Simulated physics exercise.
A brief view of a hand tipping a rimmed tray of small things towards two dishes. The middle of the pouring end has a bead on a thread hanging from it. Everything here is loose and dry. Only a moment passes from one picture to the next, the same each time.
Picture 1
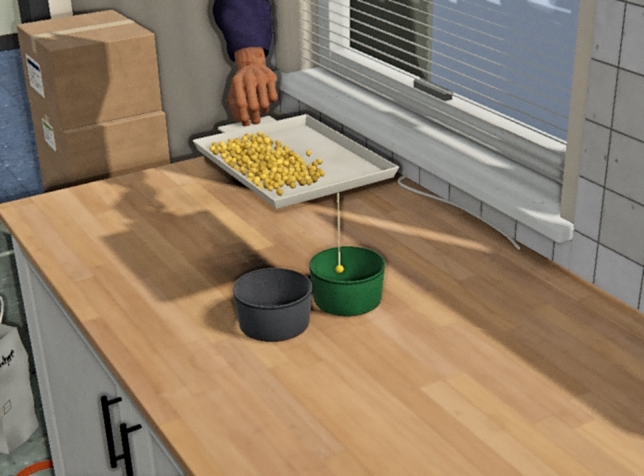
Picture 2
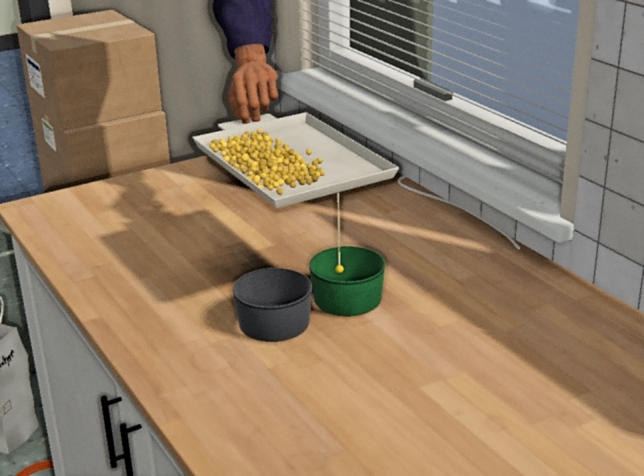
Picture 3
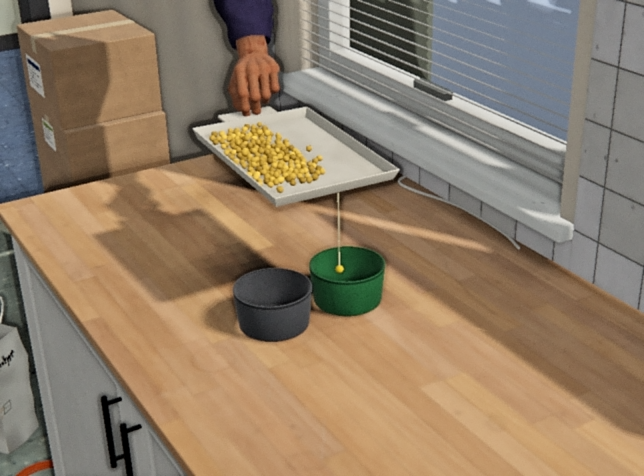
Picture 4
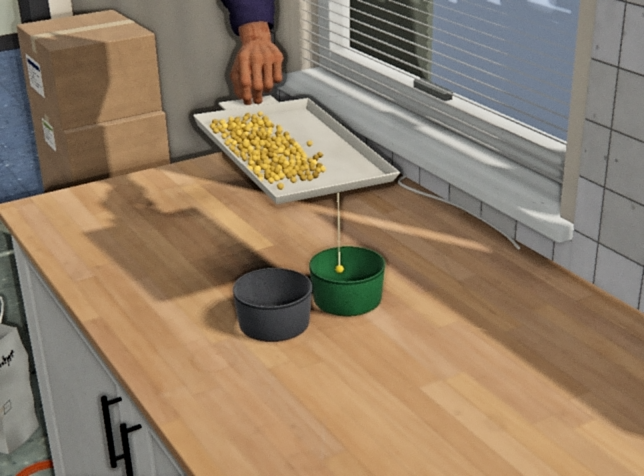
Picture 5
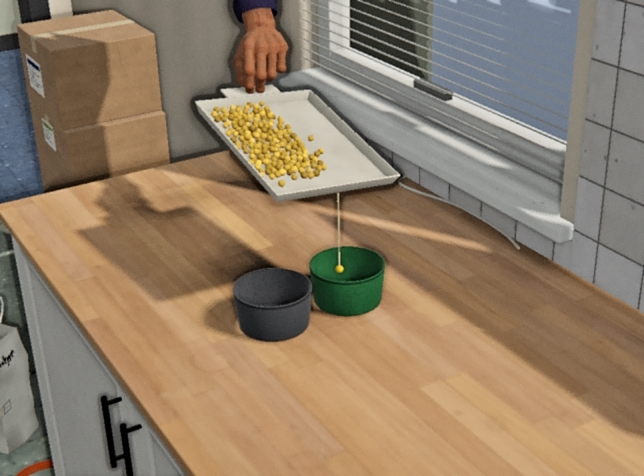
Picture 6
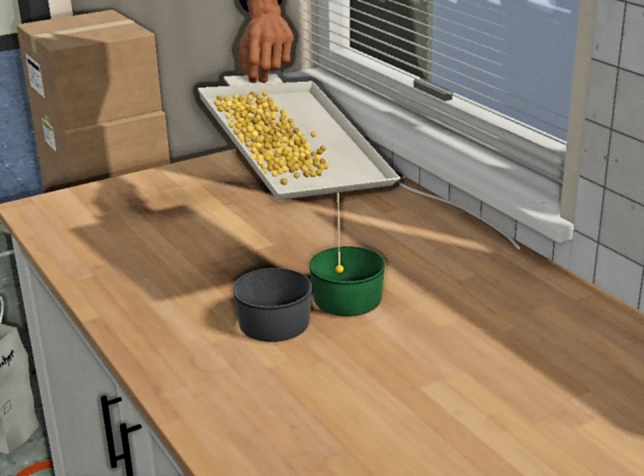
On a wooden counter beside a window, a hand holds a white rimmed tray of small yellow balls above a grey dish and a green dish, a bead hanging from its edge. The tray starts level, then the hand gradually raises its back end, tilting it towards the right front corner.
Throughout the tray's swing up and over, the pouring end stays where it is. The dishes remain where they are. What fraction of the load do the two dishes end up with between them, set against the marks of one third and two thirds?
Misses upwards of two thirds.
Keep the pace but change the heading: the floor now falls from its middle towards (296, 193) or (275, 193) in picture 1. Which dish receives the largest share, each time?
The first try favours the leftmost dish, the second the leftmost dish.
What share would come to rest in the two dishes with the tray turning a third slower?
Around 10 in every hundred.
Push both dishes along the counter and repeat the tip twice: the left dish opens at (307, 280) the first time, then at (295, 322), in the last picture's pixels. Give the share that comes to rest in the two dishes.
Roughly 50% on the first try and 20% on the second.
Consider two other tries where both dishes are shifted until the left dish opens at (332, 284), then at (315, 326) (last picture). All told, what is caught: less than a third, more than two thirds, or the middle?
More than two thirds; below one third.
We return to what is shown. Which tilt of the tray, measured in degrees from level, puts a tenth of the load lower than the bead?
Somewhere near 65°.
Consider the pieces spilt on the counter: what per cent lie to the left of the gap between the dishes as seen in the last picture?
I'd guess close to 0 %.
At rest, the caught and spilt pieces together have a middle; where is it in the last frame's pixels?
(425, 308).
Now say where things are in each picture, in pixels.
The first picture shows corners of the pouring end at (276, 198) and (393, 167), level; middle of the load at (267, 159), puffed corn balls; left dish at (292, 319); right dish at (368, 294); bead on its thread at (339, 269).
The second picture shows corners of the pouring end at (277, 197) and (393, 167), level; middle of the load at (267, 157).
The third picture shows corners of the pouring end at (277, 196) and (394, 169), tipped barely, lowest at the right corner; middle of the load at (267, 152).
The fourth picture shows corners of the pouring end at (278, 194) and (394, 171), tipped a little, lowest at the right corner; middle of the load at (268, 146).
The fifth picture shows corners of the pouring end at (279, 192) and (395, 174), tipped a little, lowest at the right corner; middle of the load at (269, 139).
The sixth picture shows corners of the pouring end at (280, 190) and (395, 176), tipped clearly, lowest at the right corner; middle of the load at (272, 133); left dish at (292, 319); right dish at (368, 294).
Soon after the last picture, tray tipped steeply; about two thirds on the tray; a small part outside both; about a quarter in the air.
A little later, tray tipped past a quarter turn; a stray few on the tray; a small part in the right dish; most outside both; a small part in the air.
Later still, tray tipped past a quarter turn; a small part in the right dish; nearly all outside both.
At rest, tray tipped past a quarter turn; none in the left dish; a small part in the right dish; nearly all outside both.
